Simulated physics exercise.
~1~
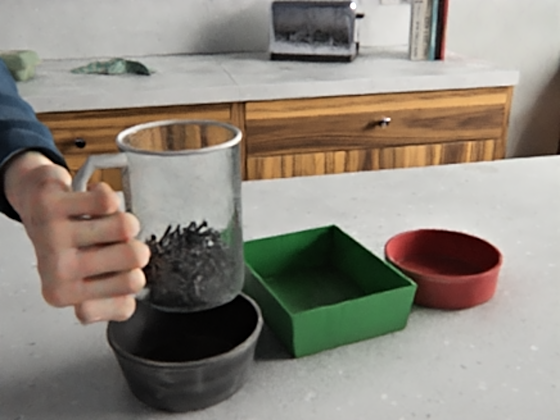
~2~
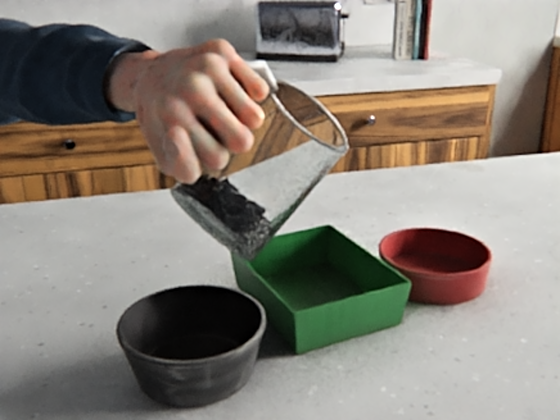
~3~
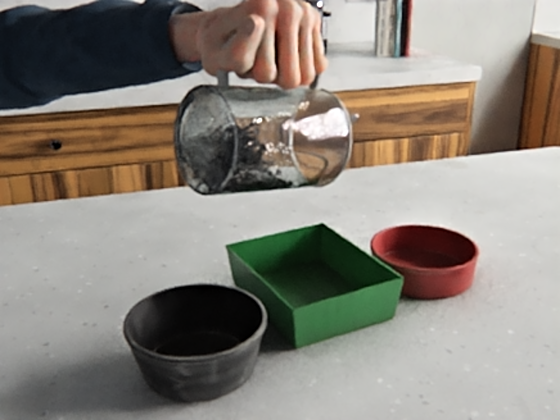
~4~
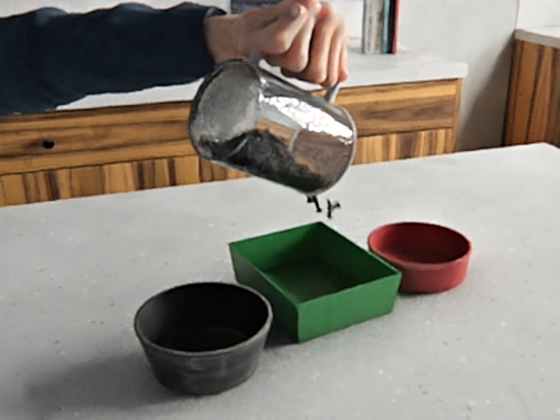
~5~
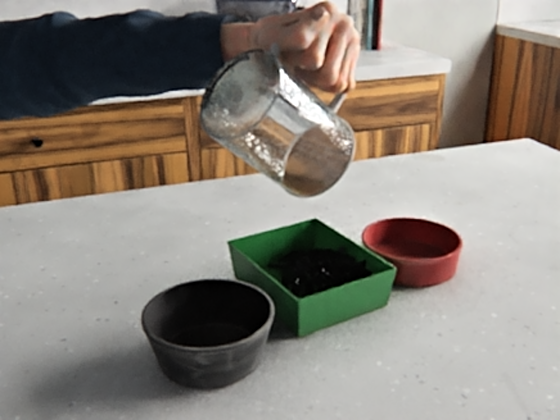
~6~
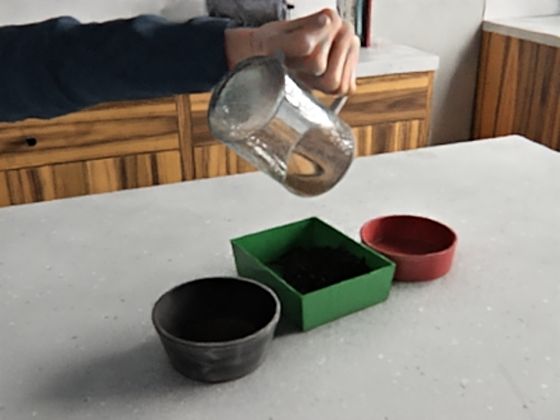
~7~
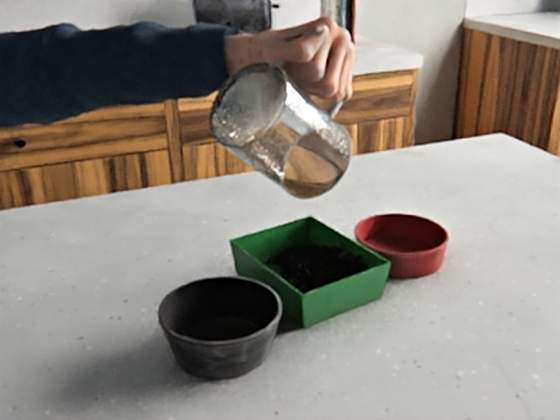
A clear glass cup with a handle, holding small black screws, is gripped by a hand in a dark blue sleeve above a pale speckled counter, seen from slightly above in a kitchen with wooden drawers behind. A black round dish stands at left, a green square tin in the middle and a red round dish at right. The hand lifts the cup rightward, tipping it onto its side. It tilts further, and screws drop from the rim into the green tin. The view drifts slightly sideways. Finally the emptied cup hangs tilted, the dark pile resting in the green tin.
